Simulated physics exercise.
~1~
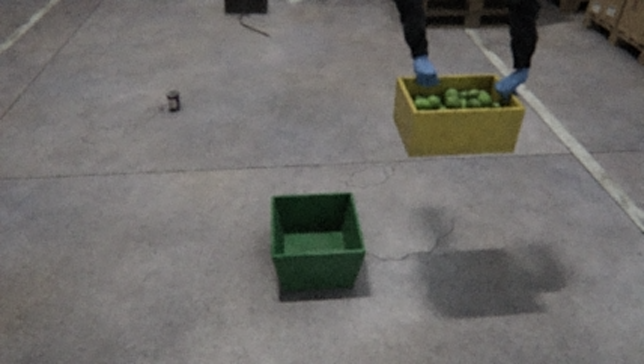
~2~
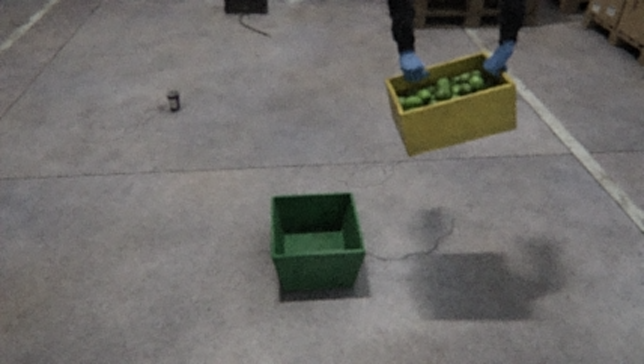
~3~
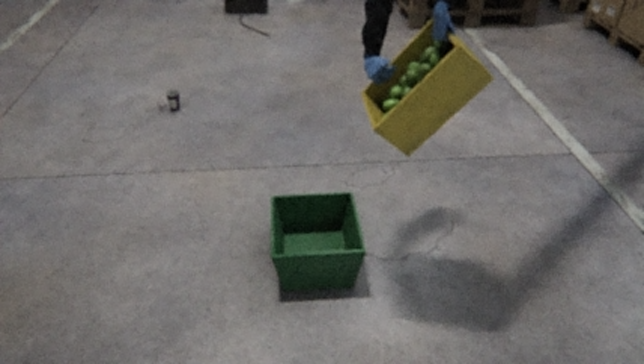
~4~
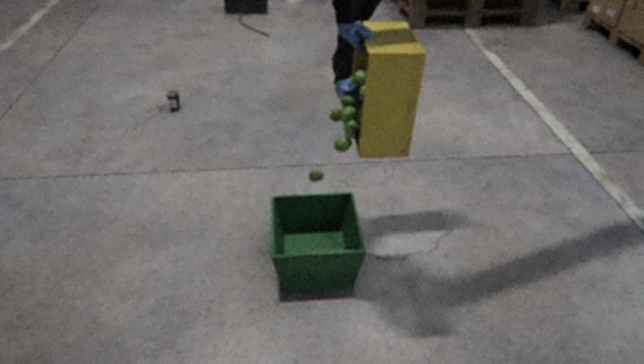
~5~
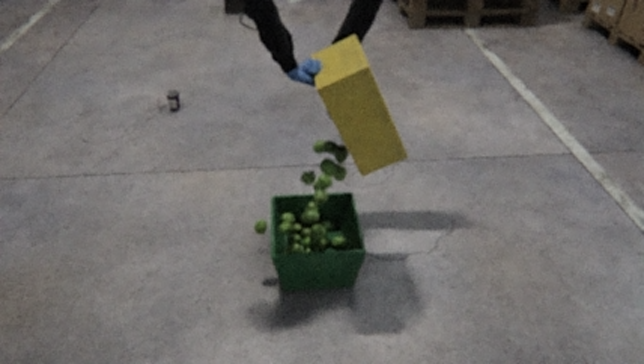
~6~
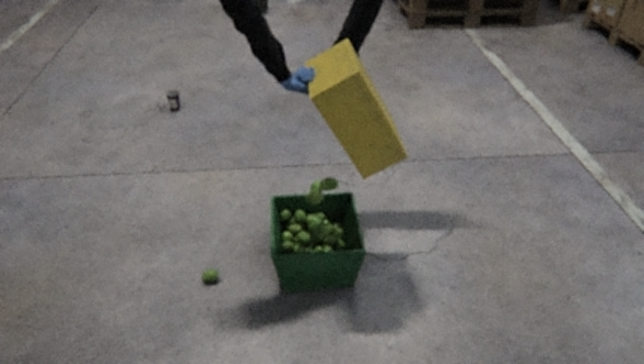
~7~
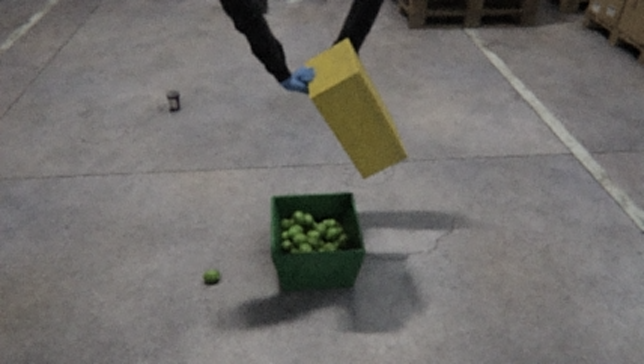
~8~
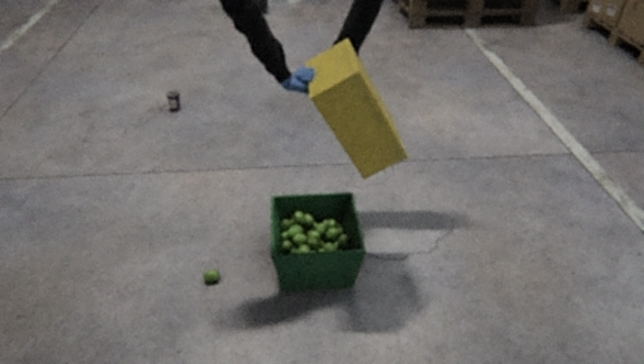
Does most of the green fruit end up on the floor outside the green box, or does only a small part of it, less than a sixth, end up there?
Only a small part, less than a sixth, ends up outside. A single piece lies on the floor to the left, while the rest of the fruit seen at the end is in the green box.
